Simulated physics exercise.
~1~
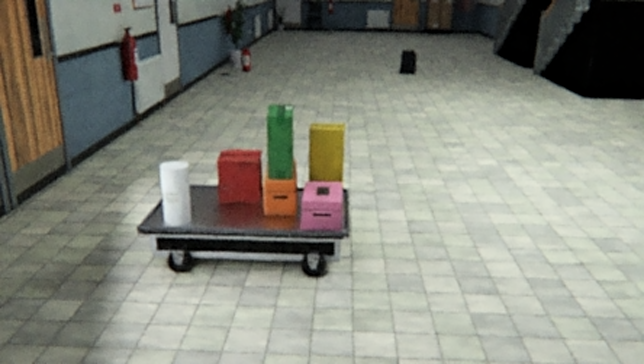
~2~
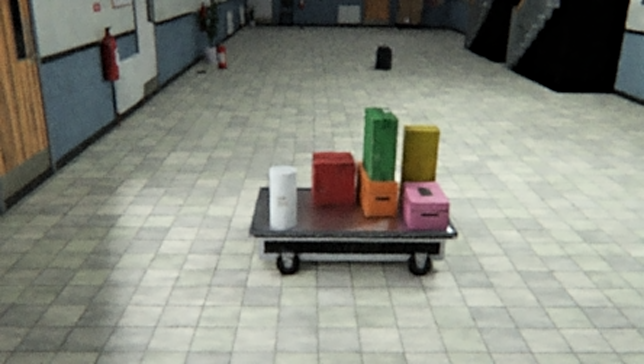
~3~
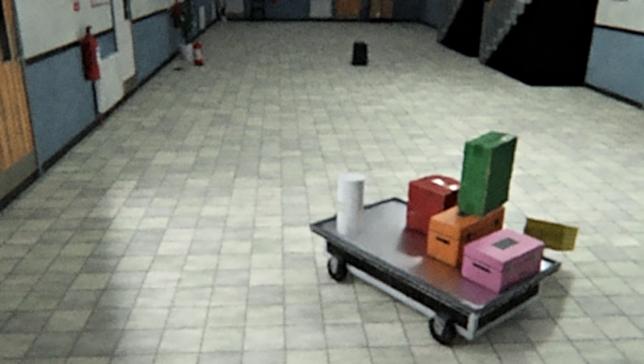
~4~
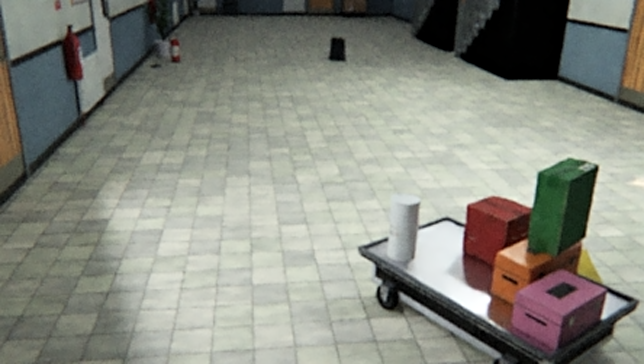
Yellow box toppling off a flat cart as it rolls right and swings toward the viewer, the green box still standing aboard.
